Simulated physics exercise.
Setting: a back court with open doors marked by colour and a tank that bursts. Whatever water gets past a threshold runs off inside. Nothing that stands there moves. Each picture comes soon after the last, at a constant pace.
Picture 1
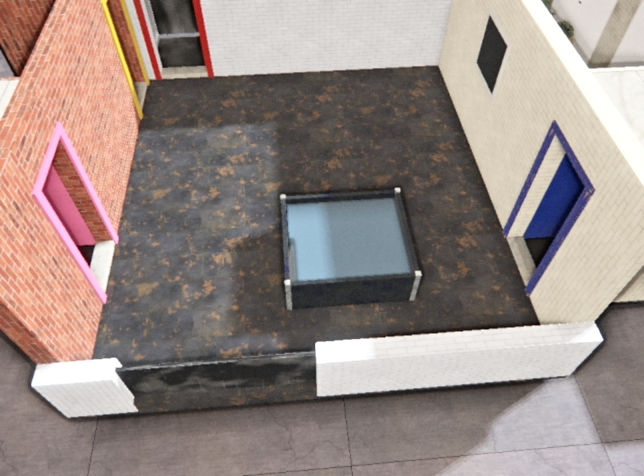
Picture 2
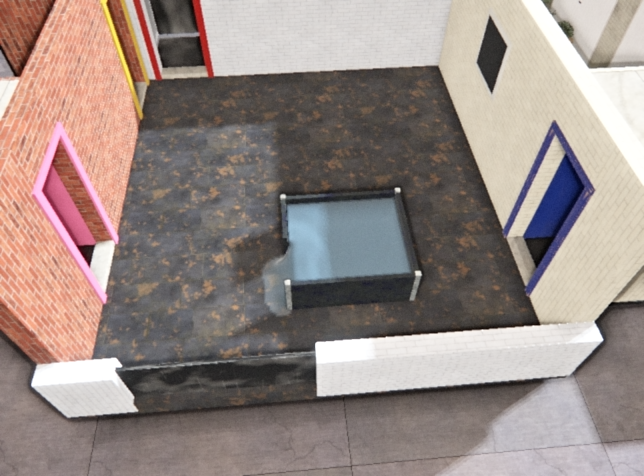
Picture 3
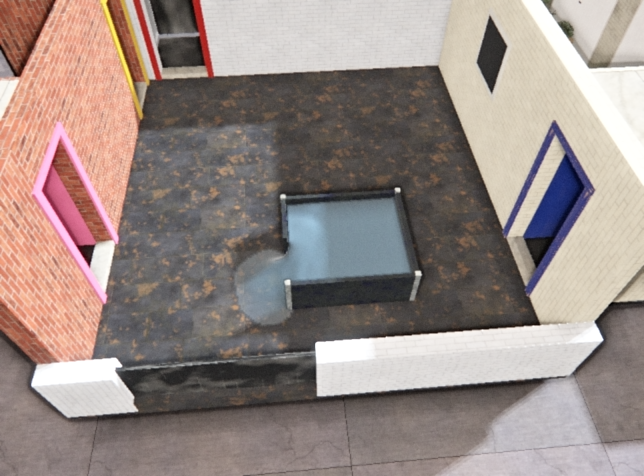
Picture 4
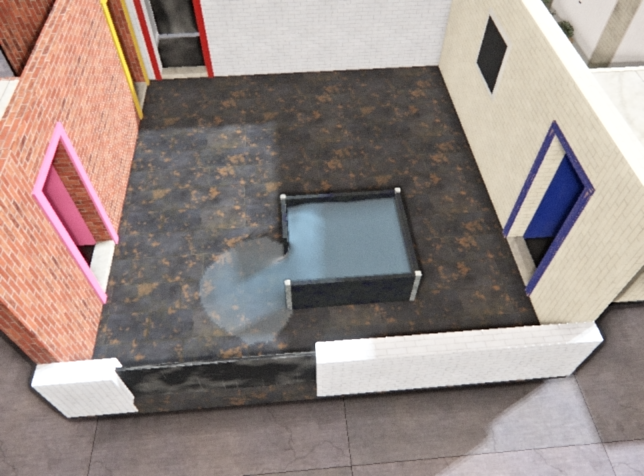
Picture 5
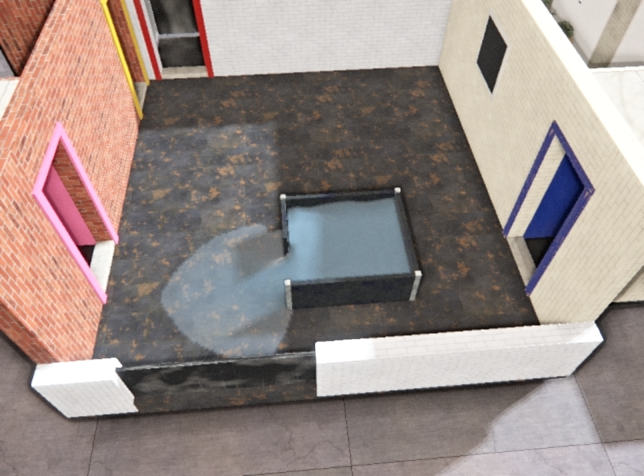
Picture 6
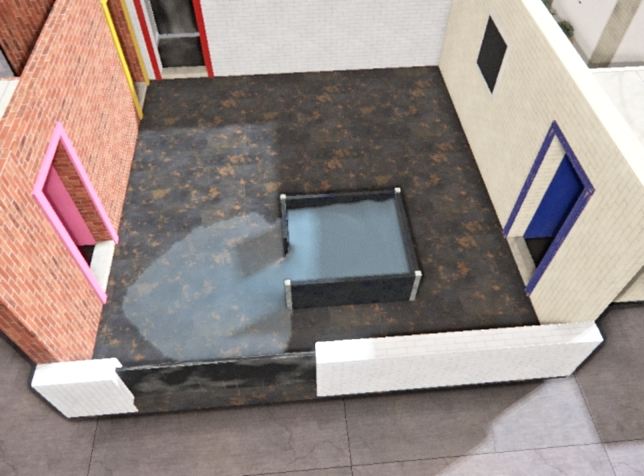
We see a water-filled tank with dark sides standing on a dark, mottled floor between brick walls with coloured doorways; water pours out through a gap on its left side and spreads leftward across the floor in a widening pool.
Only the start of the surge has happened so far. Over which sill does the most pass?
The pink sill.
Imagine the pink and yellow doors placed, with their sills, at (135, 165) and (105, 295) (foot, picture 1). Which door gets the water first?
First is the one in yellow.
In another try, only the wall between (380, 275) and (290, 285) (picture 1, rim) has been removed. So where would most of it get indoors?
The blue door, I reckon.
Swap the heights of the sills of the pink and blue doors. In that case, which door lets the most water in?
The pink-painted one.
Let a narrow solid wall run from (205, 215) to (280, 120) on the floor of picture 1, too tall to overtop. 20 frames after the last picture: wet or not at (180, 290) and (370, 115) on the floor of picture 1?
Well, the first one ends up submerged, and the second one ends up not wet.
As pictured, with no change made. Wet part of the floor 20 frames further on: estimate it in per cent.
Around 25 percent, give or take.
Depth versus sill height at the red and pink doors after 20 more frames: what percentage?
Some 0 percent and then some 140 percent.
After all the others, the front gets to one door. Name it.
Answer: The blue one.
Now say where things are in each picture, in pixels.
The tank at (346, 238) is whole and still, in the first frame.
The front is at (276, 262), out from the gap at (290, 277), in the second frame.
The front is at (242, 274), out from the gap at (290, 278), in the third frame.
Water pours out at (290, 278) and has run to (208, 280), in the fourth frame.
The front is at (170, 305), out from the gap at (290, 278), in the fifth frame.
Water pours out at (290, 277) and has run to (130, 305), in the sixth frame.
A moment on, water covers 20 % of the floor; pink door a trickle in, red door not reached, blue door not reached, yellow door not reached.
Next, water covers 20 % of the floor; pink door some in, red door not reached, blue door not reached, yellow door not reached.
Then, water covers 25 % of the floor; pink door some in, red door not reached, blue door not reached, yellow door wet at the sill, nothing in.
Later, water covers 50 % of the floor; pink door a lot in, red door a trickle in, blue door not reached, yellow door wet at the sill, nothing in.
In the end, water covers 70 % of the floor; pink door a lot in, red door a trickle in, blue door wet at the sill, nothing in, yellow door wet at the sill, nothing in; the pink door has let in the most.
